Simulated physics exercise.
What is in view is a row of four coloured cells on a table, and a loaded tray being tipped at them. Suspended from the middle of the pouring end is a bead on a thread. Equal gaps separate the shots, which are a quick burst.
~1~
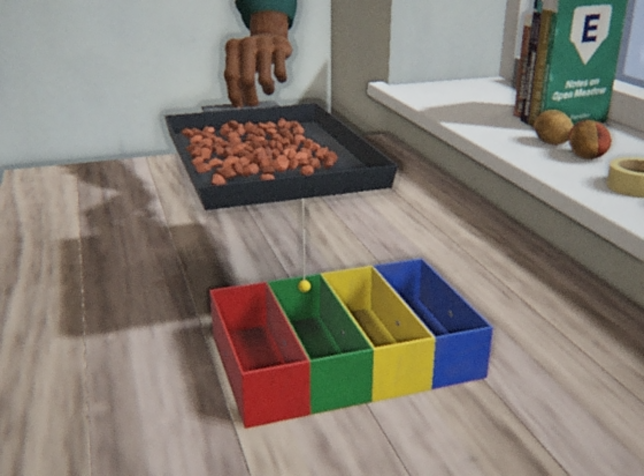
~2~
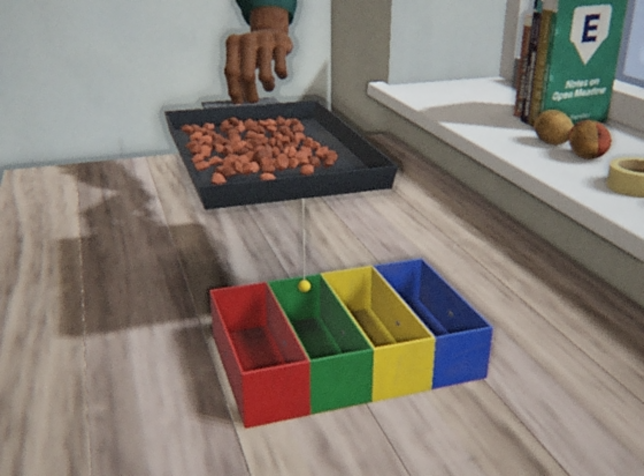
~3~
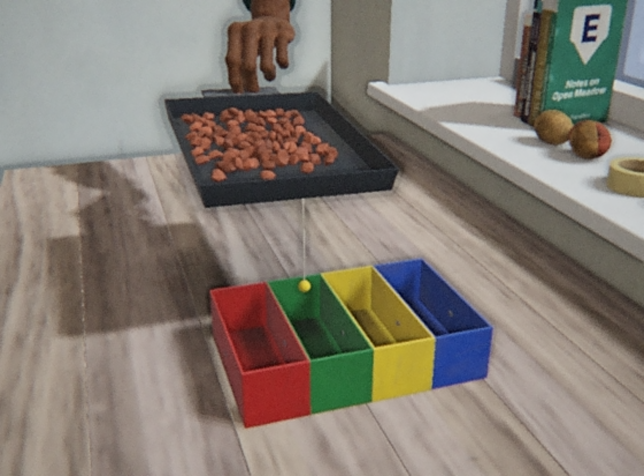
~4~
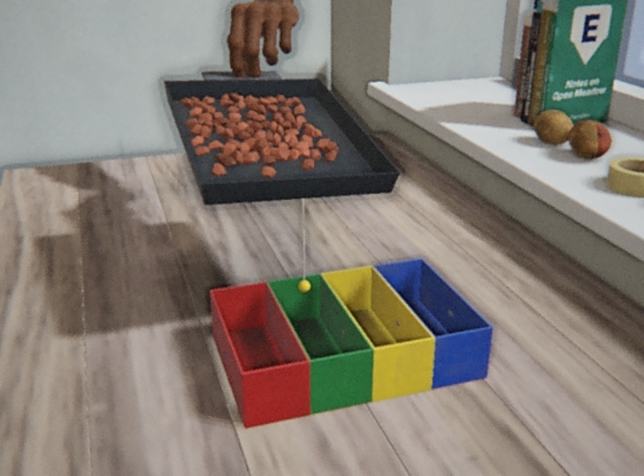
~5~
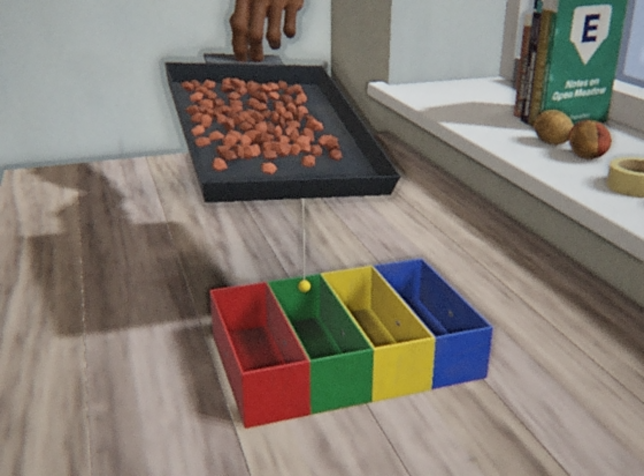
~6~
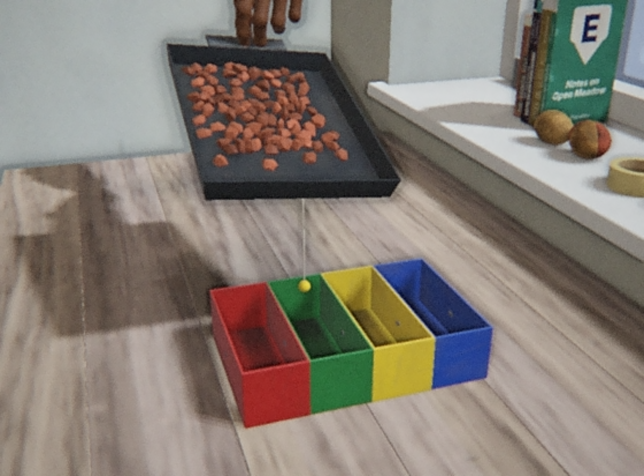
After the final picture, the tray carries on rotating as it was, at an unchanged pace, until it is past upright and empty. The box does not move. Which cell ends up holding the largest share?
Yellow.
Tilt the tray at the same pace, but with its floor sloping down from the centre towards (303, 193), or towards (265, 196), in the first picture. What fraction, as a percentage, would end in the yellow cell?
Lab note: Try one about 30 %, try two 0 %.
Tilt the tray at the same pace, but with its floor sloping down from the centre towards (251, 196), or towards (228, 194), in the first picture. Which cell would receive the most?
The red one, then that red cell.
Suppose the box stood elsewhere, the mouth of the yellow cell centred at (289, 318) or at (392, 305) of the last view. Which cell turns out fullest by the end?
With the first placing it's the cell in blue, with the second it's that yellow cell.
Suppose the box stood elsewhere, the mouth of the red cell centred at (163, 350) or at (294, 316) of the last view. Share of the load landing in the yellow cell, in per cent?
That makes 10 per cent, followed by 50 per cent.
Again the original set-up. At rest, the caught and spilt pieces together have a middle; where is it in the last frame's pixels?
About pixel (385, 351).
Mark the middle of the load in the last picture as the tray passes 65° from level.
Around (354, 175).
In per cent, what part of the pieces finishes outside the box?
Something near 0 in every hundred.
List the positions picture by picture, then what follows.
The first frame shows corners of the pouring end (204, 185) and (392, 165), level; middle of the load (255, 147), bits of crushed brick; bead on its thread (304, 286); red cell (277, 389); green cell (342, 377); yellow cell (403, 365); blue cell (462, 353).
The second frame shows corners of the pouring end (204, 185) and (393, 165), level; middle of the load (254, 145).
The third frame shows corners of the pouring end (204, 183) and (393, 167), tipped barely, lowest at the right corner; middle of the load (255, 138).
The fourth frame shows corners of the pouring end (206, 182) and (395, 171), tipped a little, lowest at the right corner; middle of the load (255, 128).
The fifth frame shows corners of the pouring end (207, 180) and (395, 174), tipped a little, lowest at the right corner; middle of the load (256, 118).
The sixth frame shows corners of the pouring end (208, 179) and (396, 178), tipped clearly, lowest at the right corner; middle of the load (258, 108), just a few on the move; red cell (277, 389); green cell (342, 377); yellow cell (403, 365); blue cell (462, 353).
Just after the last frame, tray tipped steeply; almost all on the tray; about a tenth falling or outside the box.
A moment on, tray tipped past a quarter turn; roughly half on the tray; roughly a quarter in the yellow cell; roughly a quarter in the blue cell; about a tenth in the green cell; about a tenth falling or outside the box.
Further on, tray tipped past a quarter turn; roughly half in the yellow cell; roughly a quarter in the blue cell; roughly a quarter in the green cell; just a few falling or outside the box.
When it is over, tray tipped past a quarter turn; roughly half in the yellow cell; roughly a quarter in the blue cell; roughly a quarter in the green cell; not one in the red cell; just a few outside the box.
